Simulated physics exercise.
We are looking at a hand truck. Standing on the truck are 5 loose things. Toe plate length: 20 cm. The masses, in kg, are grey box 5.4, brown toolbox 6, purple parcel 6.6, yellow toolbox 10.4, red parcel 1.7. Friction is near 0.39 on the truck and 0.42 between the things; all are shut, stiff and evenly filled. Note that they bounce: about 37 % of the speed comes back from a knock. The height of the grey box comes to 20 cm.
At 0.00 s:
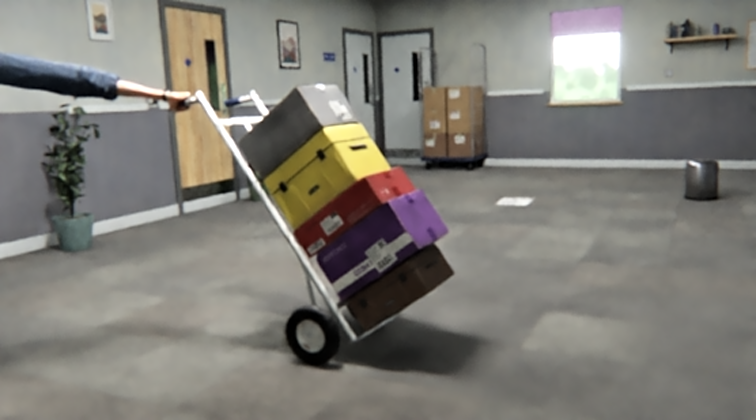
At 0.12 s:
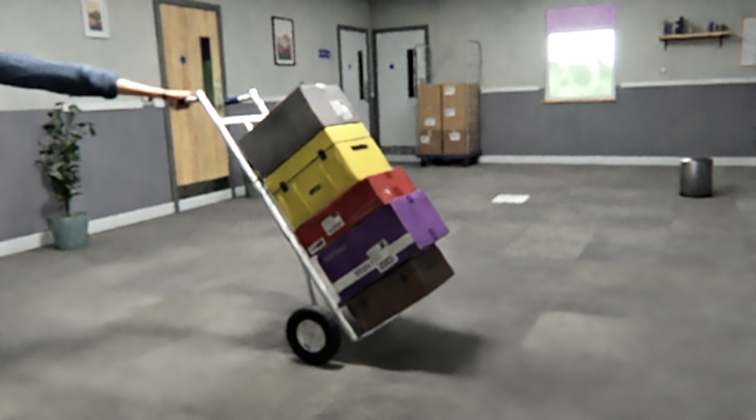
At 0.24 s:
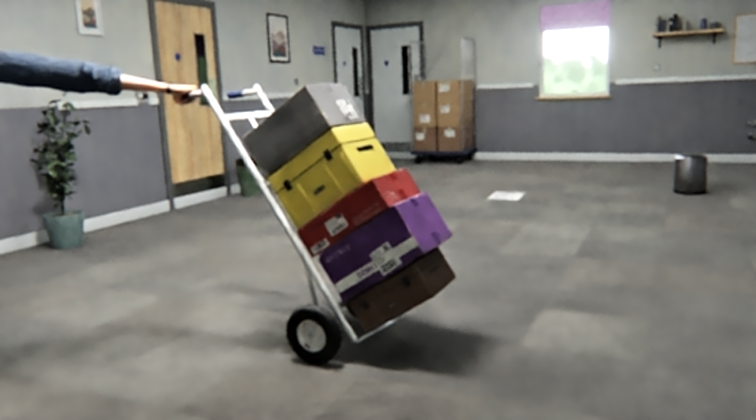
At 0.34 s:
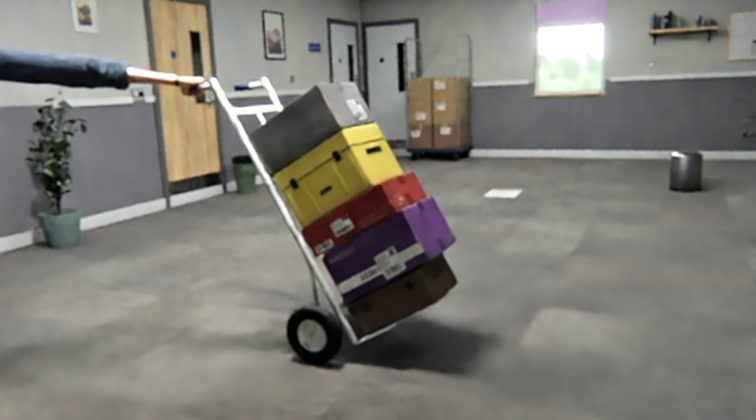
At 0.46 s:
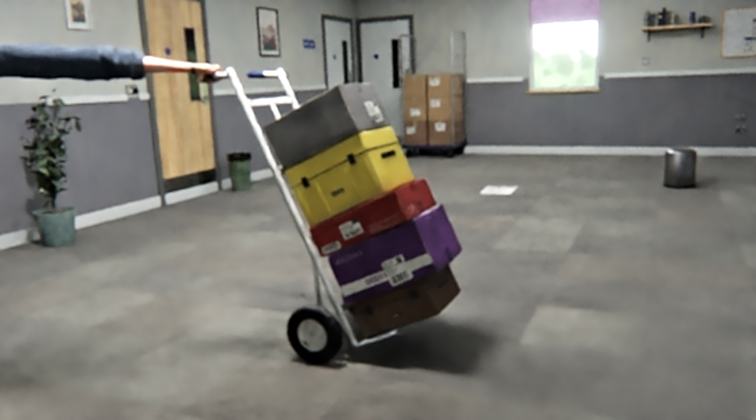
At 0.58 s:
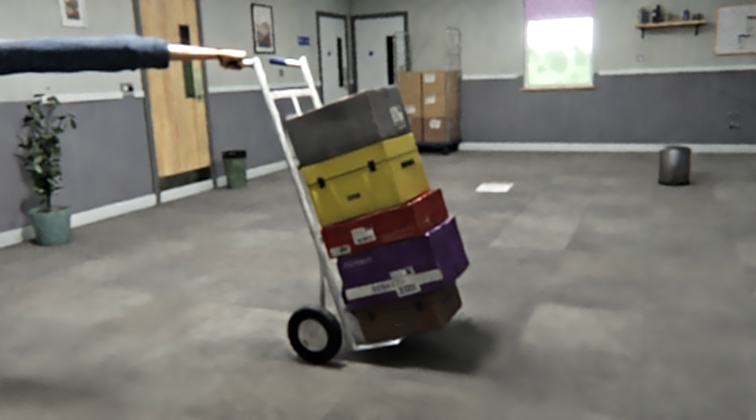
We see an outstretched arm at left gripping a tilted hand truck stacked with brown, purple, red, yellow and grey boxes; it holds nearly still, then the arm pushes the handle rightward, swinging the truck and stack closer to upright.
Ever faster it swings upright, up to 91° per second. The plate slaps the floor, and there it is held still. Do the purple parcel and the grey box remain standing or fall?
The purple parcel ends up off its base. The grey box ends up off its base.
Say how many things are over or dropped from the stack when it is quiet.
Count: 5.
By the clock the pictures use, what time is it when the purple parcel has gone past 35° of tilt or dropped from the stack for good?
Around 1.6 seconds.
Around 1.48 s, truck upright; grey box now dropped from the stack; purple parcel tipped 31° against what carries it near (457, 286); yellow toolbox tipped 31° against what carries it.
Around 1.98 s, truck upright; yellow toolbox and red parcel now dropped from the stack; purple parcel on its side near (523, 312); brown toolbox on its side.
Finally (3.7 s), dropped from the stack and tipped over, grey box, yellow toolbox and red parcel; on their side or leaning hard on the truck, brown toolbox and purple parcel. Final places as that camera would see them, purple parcel near (524, 313).
